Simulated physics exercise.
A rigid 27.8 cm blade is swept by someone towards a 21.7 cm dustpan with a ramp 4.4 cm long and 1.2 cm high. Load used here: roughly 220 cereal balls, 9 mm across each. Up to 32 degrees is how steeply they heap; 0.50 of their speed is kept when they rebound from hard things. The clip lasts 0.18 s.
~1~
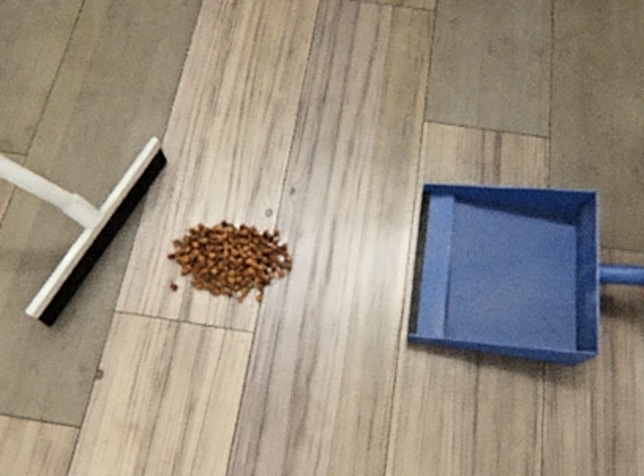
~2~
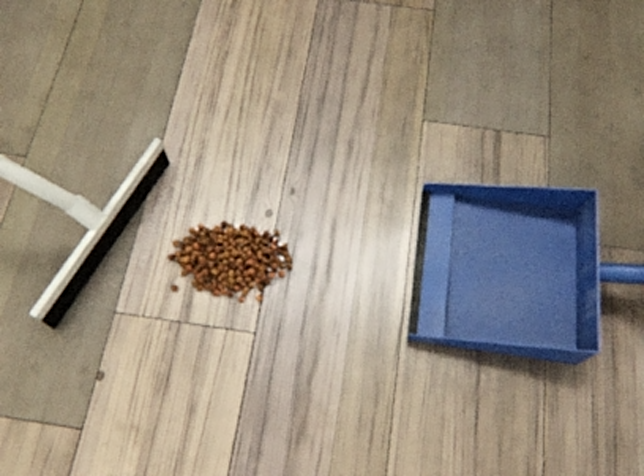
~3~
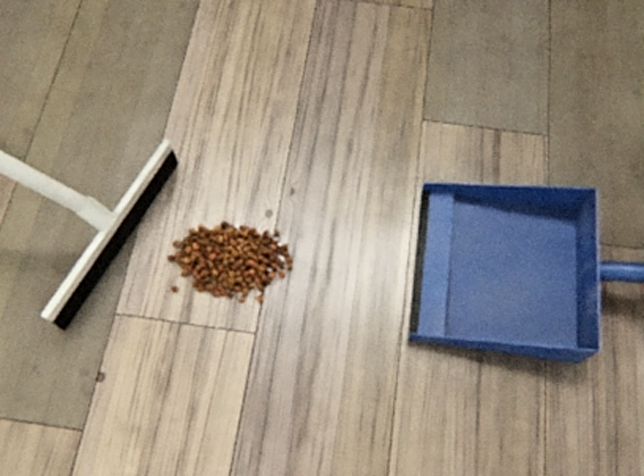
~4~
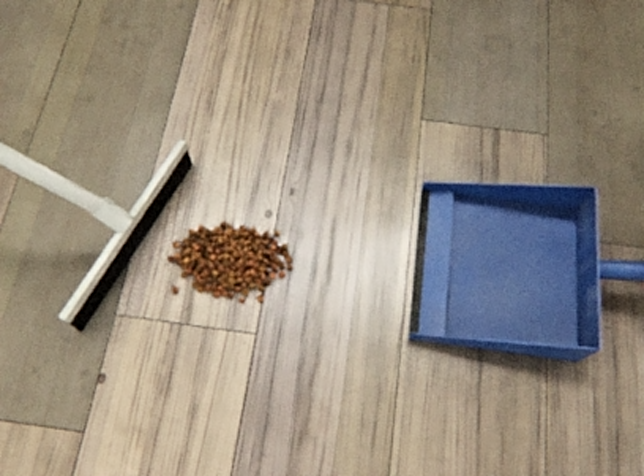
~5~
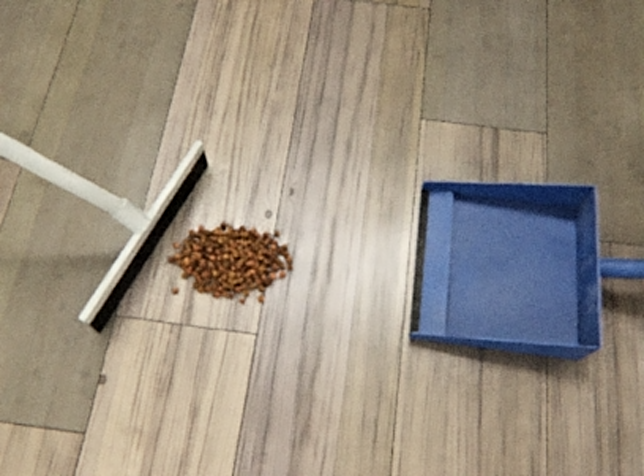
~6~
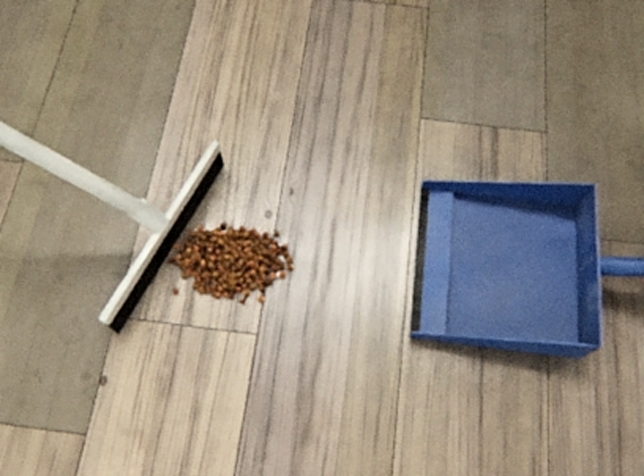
A small heap of reddish-brown pieces sits on a wood-look plank floor in grey and beige tones, seen from above. To its left is a white blade with a black edge on a pale handle, set at a slant, and to its right lies a blue dustpan. The blade slides steadily rightward until it reaches the heap's left edge, while the heap, dustpan and view stay almost still.
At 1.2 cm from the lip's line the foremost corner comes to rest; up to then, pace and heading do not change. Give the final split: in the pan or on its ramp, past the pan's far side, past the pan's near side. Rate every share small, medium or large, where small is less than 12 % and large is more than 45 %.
Ratings - pan: Small; far side: Small; near side: Medium.
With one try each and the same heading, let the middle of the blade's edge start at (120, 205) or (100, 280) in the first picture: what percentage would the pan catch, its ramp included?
First try about 0 per cent, second about 10 per cent.
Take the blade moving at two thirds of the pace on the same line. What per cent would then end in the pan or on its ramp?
I'd put it at close to 0 per cent.
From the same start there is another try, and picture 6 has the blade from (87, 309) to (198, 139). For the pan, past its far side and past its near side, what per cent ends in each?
Pan: 0, far side: 0, near side: 5.
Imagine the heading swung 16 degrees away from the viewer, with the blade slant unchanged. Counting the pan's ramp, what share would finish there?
Then about 0 per cent.
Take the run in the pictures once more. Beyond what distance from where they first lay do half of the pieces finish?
It comes to some 22 cm.
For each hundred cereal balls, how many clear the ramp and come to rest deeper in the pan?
Estimate: Near 0 per cent of all.
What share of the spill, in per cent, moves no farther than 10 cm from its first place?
It comes to near 0 percent.
Then, 0.22 s after the last picture, middle of the blade 19 cm from the lip; 0 % over the lip, far side 0 %, near side 10 %.
Then, 0.37 s after the last picture, middle of the blade 10 cm from the lip; 0 % over the lip, far side 0 %, near side 20 %.
Then, 0.64 s after the last picture, middle of the blade 6 cm from the lip; 5 % over the lip, far side 0 %, near side 25 %.
In the end, pan 5 %, far side 0 %, near side 25 %, in front of the lip or behind the blade 70 %.
